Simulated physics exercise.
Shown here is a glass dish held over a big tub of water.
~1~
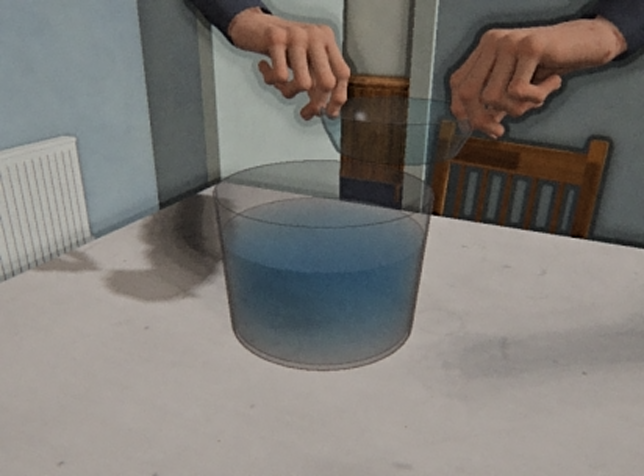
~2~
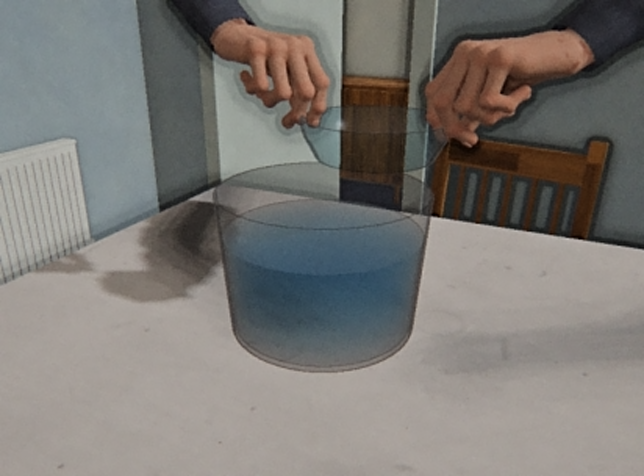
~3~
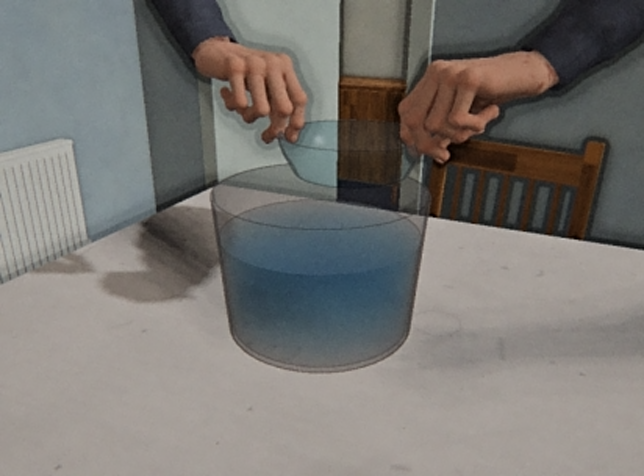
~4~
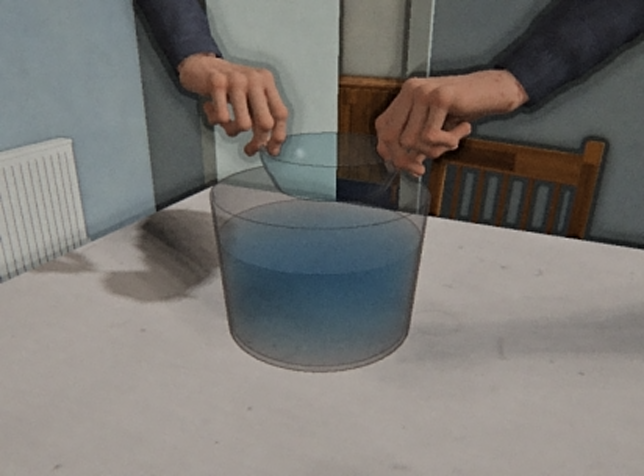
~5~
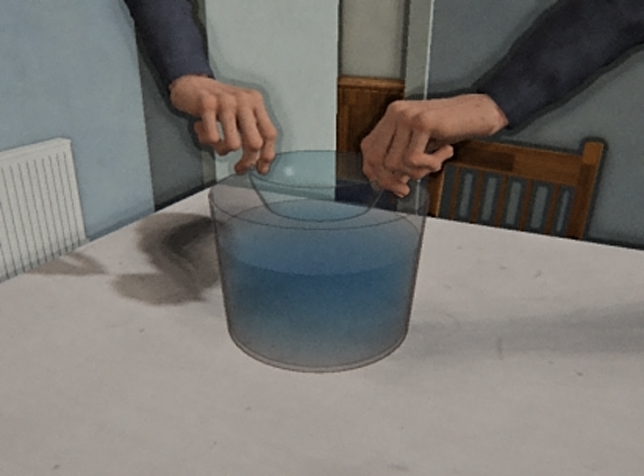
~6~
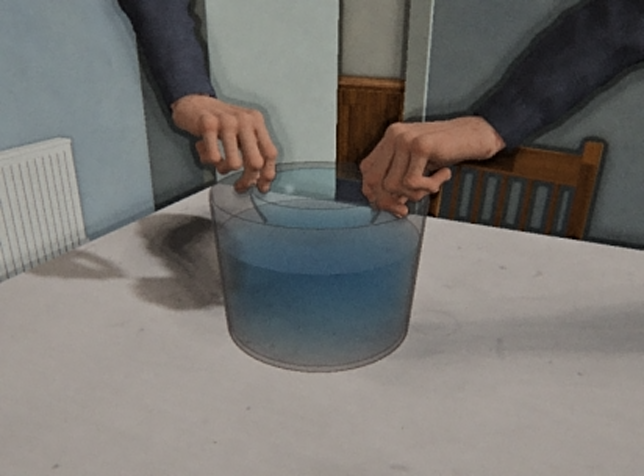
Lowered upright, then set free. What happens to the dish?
You'll see it never goes down once it's free.
Soon after, the dish dips into the water.
Later, it bobs and steadies.
In the end, the dish floats with about half of its side showing.
